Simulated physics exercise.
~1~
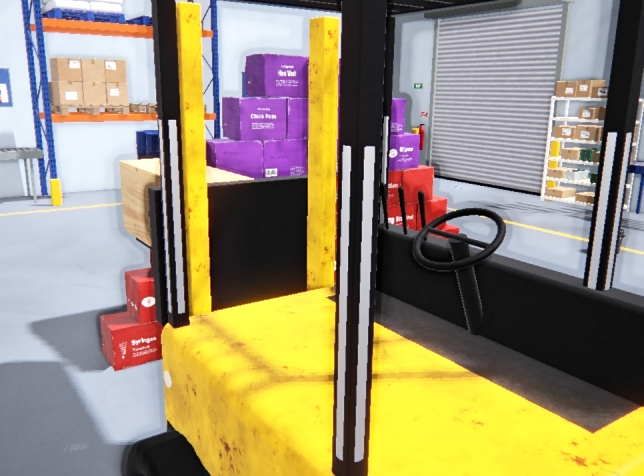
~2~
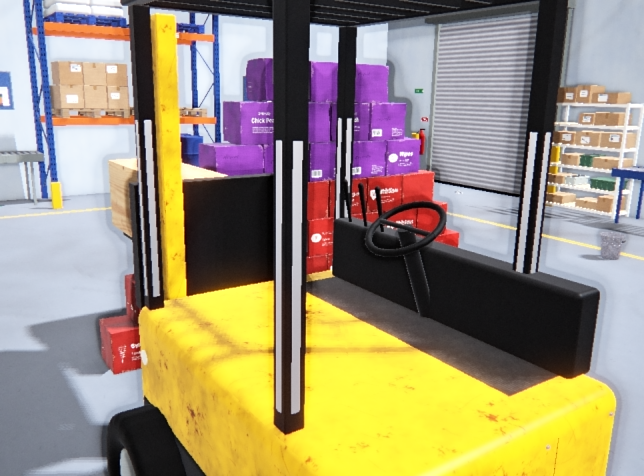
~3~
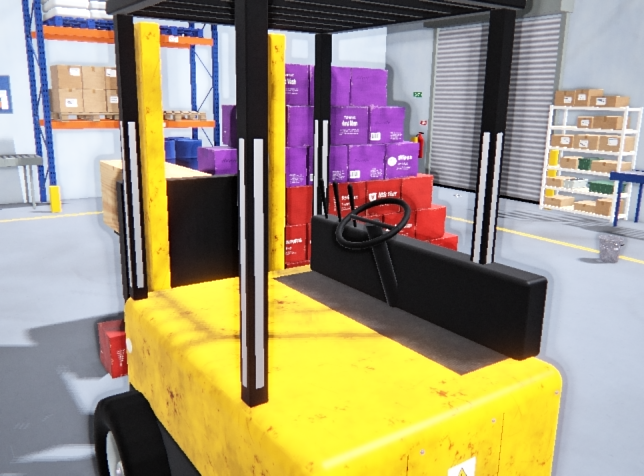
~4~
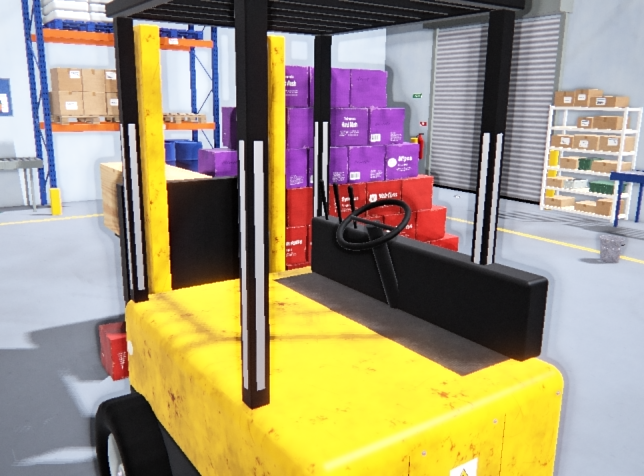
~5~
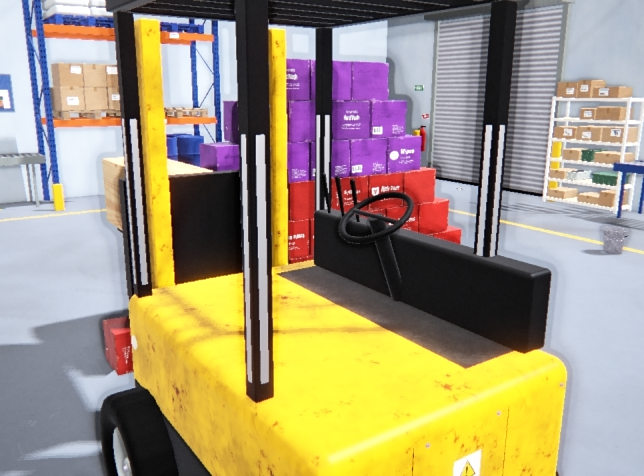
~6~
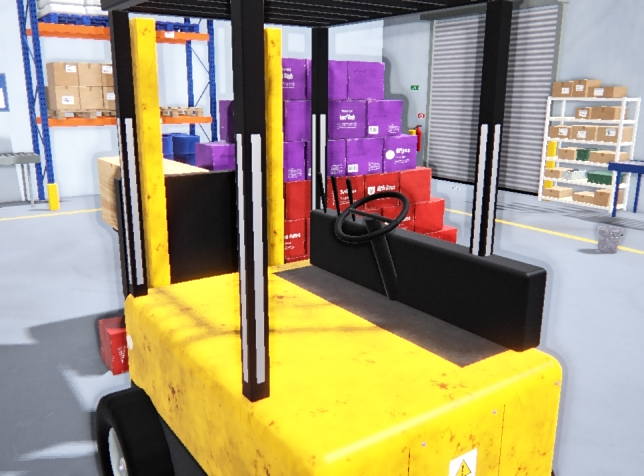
In a warehouse, a yellow forklift seen from behind carries a case forward and slightly left toward stacked purple and red cartons, then stops, and the cartons are still standing at the end as the view sways slightly.
